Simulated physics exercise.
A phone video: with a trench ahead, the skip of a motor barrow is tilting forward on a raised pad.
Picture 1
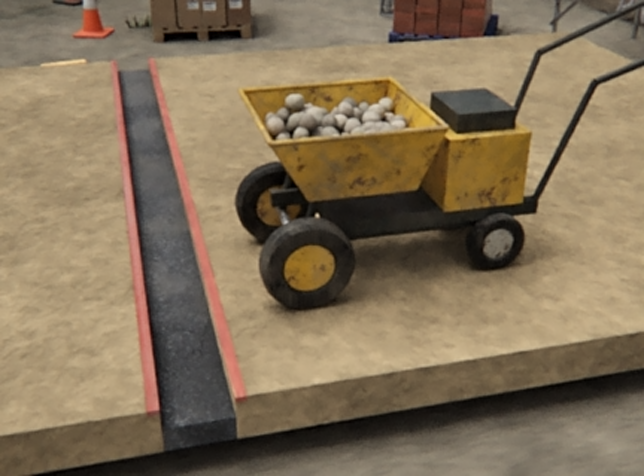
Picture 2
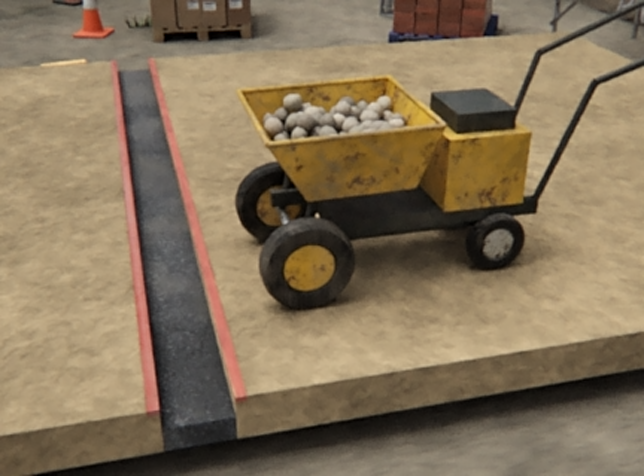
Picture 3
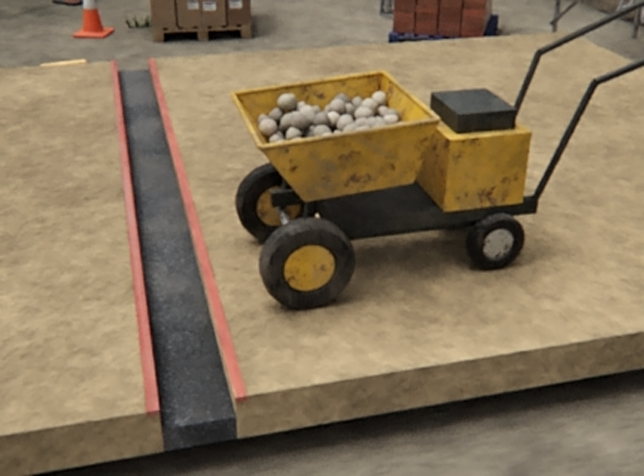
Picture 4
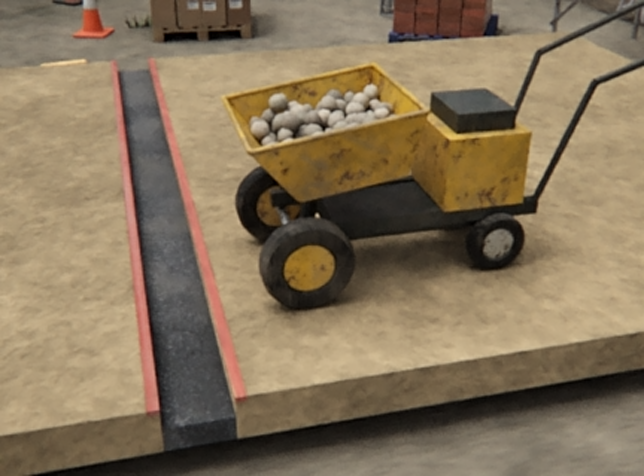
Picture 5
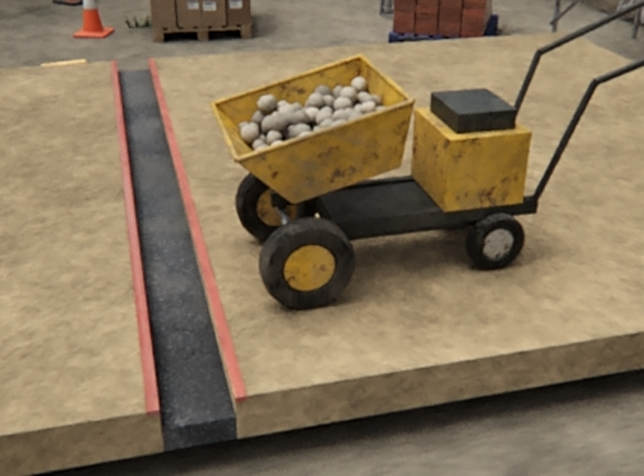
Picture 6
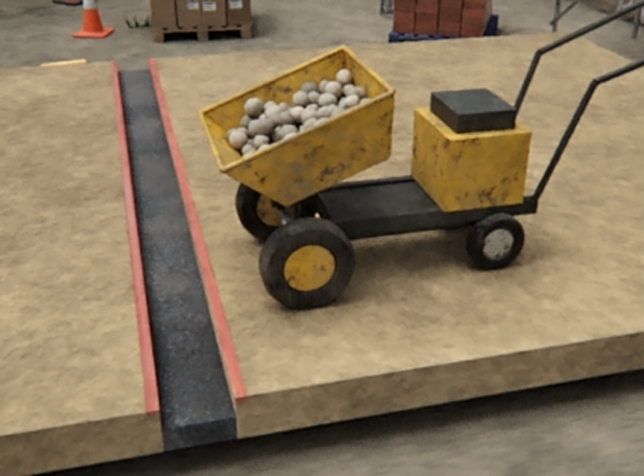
In a warehouse-like space with an orange cone and stacked boxes behind, a raised tan pad is seen from slightly above and to the side by a camera that stays still. A small yellow motor barrow with black wheels and handles stands on the right, its skip heaped with grey pebbles, facing a dark, red-edged trench on the left. The skip tilts forward, barely at first and then clearly, its rear rising away from the yellow engine box while the wheels stay put and the pebbles stay inside.
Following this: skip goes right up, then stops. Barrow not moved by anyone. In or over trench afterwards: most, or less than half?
I expect the trench to not get most of the load.
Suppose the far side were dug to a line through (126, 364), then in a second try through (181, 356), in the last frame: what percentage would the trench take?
You'd get 60 % in the first case and 0 % in the second.
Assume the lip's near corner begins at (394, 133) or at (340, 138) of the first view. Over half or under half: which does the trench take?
At the earlier place the lesser portion ends between the edges, at the later place the greater portion.
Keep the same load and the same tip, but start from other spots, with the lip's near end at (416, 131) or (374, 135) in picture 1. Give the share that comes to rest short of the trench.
About 60 percent at the first place and about 30 percent at the second.
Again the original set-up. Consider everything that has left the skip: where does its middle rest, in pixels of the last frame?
Resting centre, last frame: Roughly (120, 287).
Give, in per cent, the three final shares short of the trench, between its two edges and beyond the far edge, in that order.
I'd put short at close to 0, between at close to 35 and beyond at close to 65 per cent.
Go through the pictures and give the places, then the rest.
Lip of the skip at (270, 144), level; top of the load at (354, 128), river pebbles; first edge of the trench at (228, 349); far edge at (147, 361), the trench under half as wide as the skip, and shallow for its width, in the first picture.
Lip of the skip at (268, 145), tipped barely; top of the load at (352, 127), in the second picture.
Lip of the skip at (261, 148), tipped barely; top of the load at (346, 125), in the third picture.
Lip of the skip at (250, 153), tipped a little; top of the load at (355, 111), in the fourth picture.
Lip of the skip at (237, 160), tipped a little; top of the load at (359, 114), in the fifth picture.
Lip of the skip at (222, 171), tipped clearly; top of the load at (345, 108); first edge of the trench at (228, 349); far edge at (147, 361), in the sixth picture.
Soon, skip tipped steeply; all in the skip.
A while on, skip tipped right over; most in the skip; a stray few in or heaped over the trench; about a quarter beyond it; a stray few falling.
Towards the end, skip tipped right over; a small part in the skip; about a quarter in or heaped over the trench; about two thirds beyond it.
Finally, skip tipped right over; a stray few in the skip; about a third in or heaped over the trench; about two thirds beyond it.
